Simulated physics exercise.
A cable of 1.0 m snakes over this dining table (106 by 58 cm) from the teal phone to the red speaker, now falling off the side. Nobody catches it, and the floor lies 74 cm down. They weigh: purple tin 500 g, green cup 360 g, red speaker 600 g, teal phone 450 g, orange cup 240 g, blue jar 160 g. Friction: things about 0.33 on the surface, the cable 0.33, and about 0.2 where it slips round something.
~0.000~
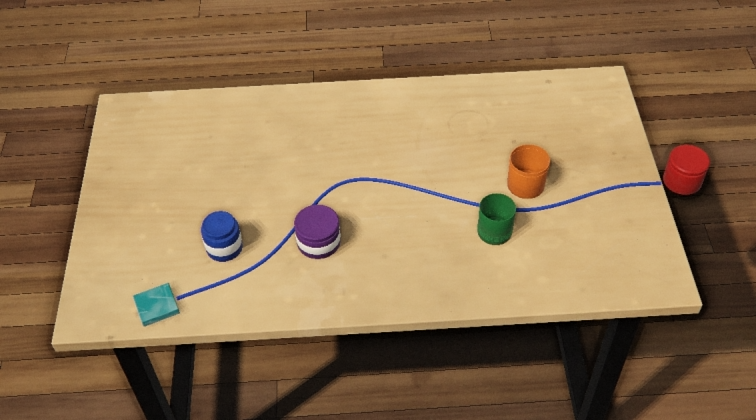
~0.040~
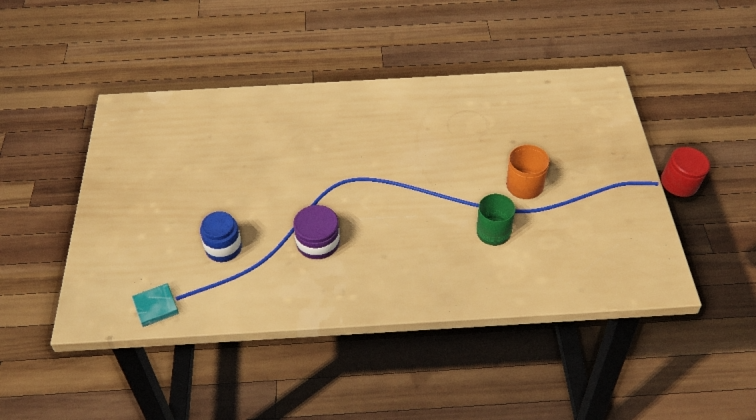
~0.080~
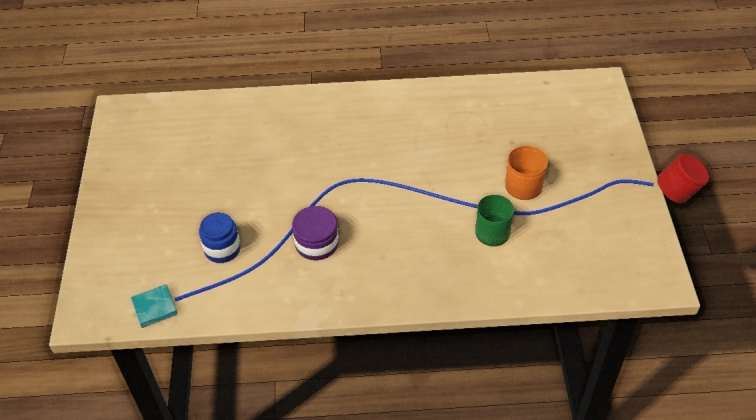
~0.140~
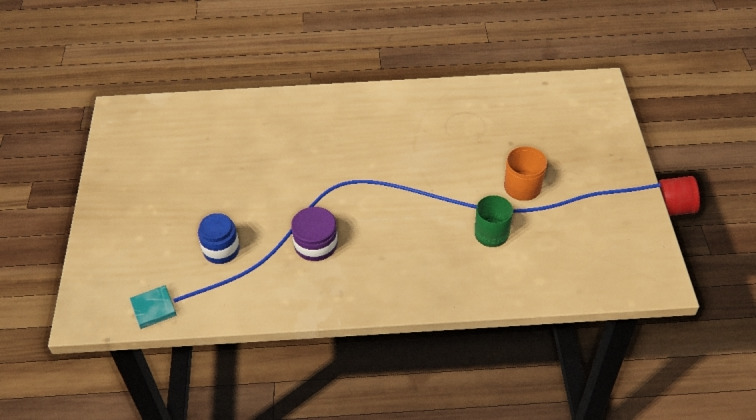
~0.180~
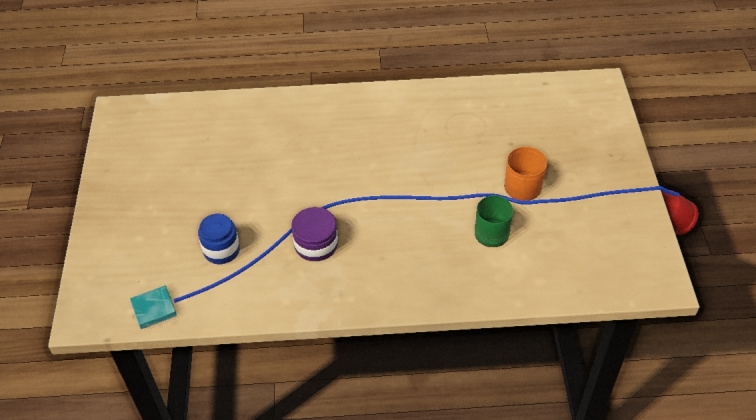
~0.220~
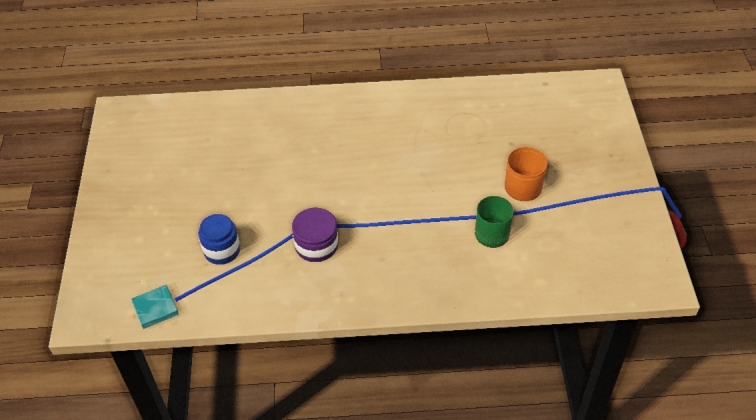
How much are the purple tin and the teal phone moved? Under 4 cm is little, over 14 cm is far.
The purple tin moves a moderate way, the teal phone ends far away.
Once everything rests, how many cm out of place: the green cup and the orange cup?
Green cup 0 cm, orange cup 8 cm.
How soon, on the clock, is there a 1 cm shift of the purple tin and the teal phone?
Purple tin 0.28 s, teal phone 0.24 s.
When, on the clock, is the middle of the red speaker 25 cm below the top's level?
That is: 0.46 s.
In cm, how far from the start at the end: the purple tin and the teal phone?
About: Purple tin 10 cm, teal phone 60 cm.
At 0.5 s, the cable's tail end at (257, 251); teal phone 17 cm off its start, purple tin 4 cm off its start, red speaker over the edge.
At 0.7 s, the cable's tail end at (335, 224); teal phone 31 cm off its start, purple tin 9 cm off its start, red speaker over the edge.
At 1.0 s, the cable's tail end at (427, 205); teal phone 47 cm off its start at (408, 201), purple tin 9 cm off its start at (358, 250), blue jar 5 cm off its start at (237, 205).
At 1.2 s, the cable's tail end at (516, 200); teal phone 62 cm off its start, purple tin 9 cm off its start, red speaker over the edge.
At 2.4 s, the cable's tail end at (517, 200); teal phone 63 cm off its start at (499, 196), purple tin 9 cm off its start at (358, 250), orange cup 8 cm off its start at (567, 147), red speaker over the edge.
